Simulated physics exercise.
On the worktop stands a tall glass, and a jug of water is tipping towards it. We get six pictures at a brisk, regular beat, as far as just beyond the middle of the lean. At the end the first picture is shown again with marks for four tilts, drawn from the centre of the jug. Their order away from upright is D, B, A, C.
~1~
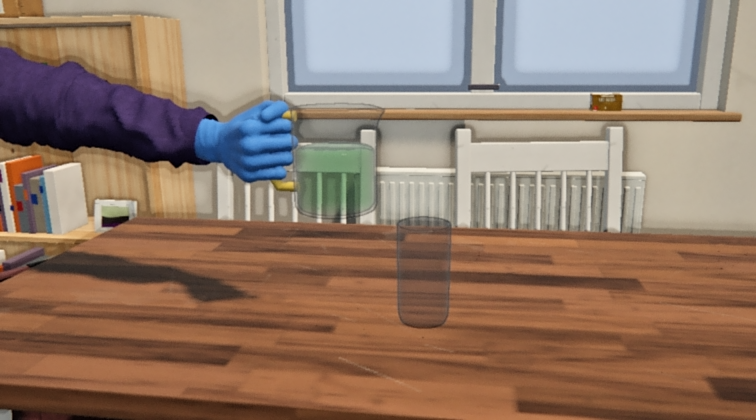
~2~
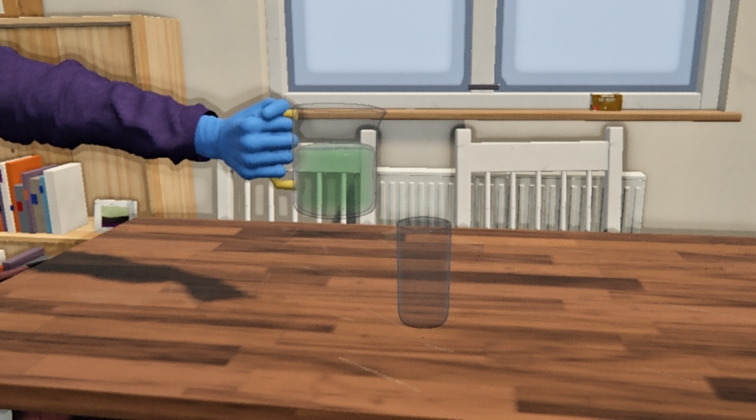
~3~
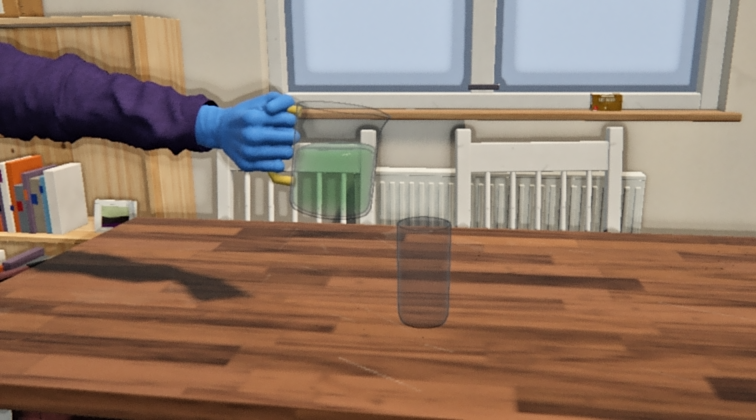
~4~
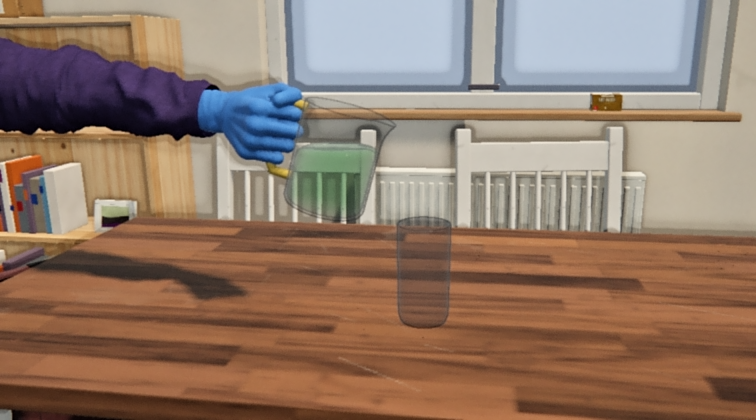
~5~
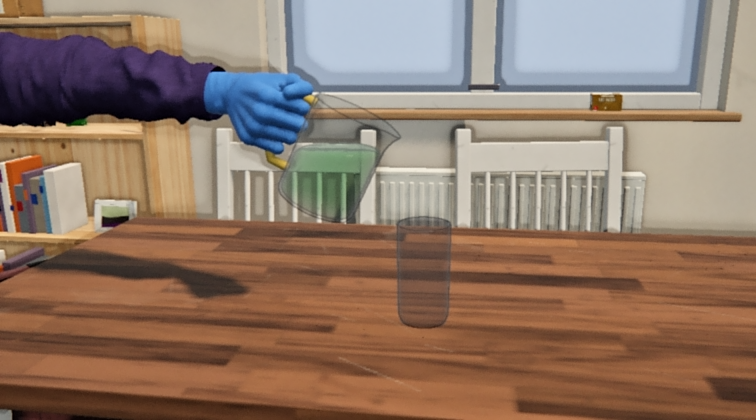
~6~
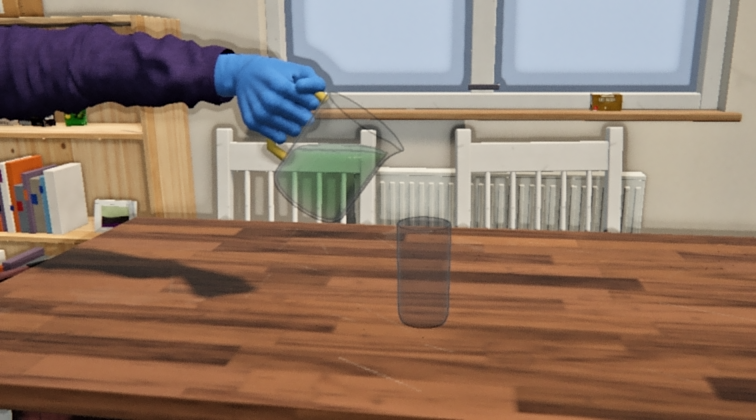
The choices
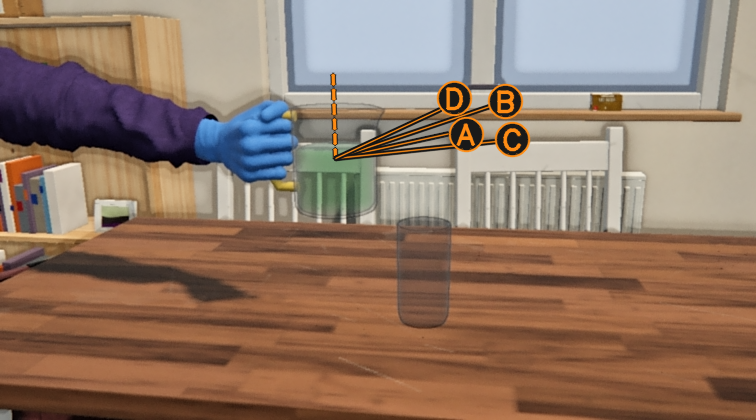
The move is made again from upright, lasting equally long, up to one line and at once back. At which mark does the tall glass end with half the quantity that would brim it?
D works best here.
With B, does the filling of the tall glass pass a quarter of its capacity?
Yes, clearly.
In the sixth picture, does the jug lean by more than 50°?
No.
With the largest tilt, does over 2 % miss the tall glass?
Yes, it does.
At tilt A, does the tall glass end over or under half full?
Over half.
In orange, A at (448, 133); B at (489, 106); C at (496, 141); D at (440, 109).
Choosing A, the tall glass ends with about 94 % of what it can hold.
Choosing B, the tall glass ends with about 73 % of what it can hold.
Choosing C, the tall glass ends with about 96 % of what it can hold; 11 % of the water is spilt.
Choosing D, the tall glass ends with about 51 % of what it can hold.
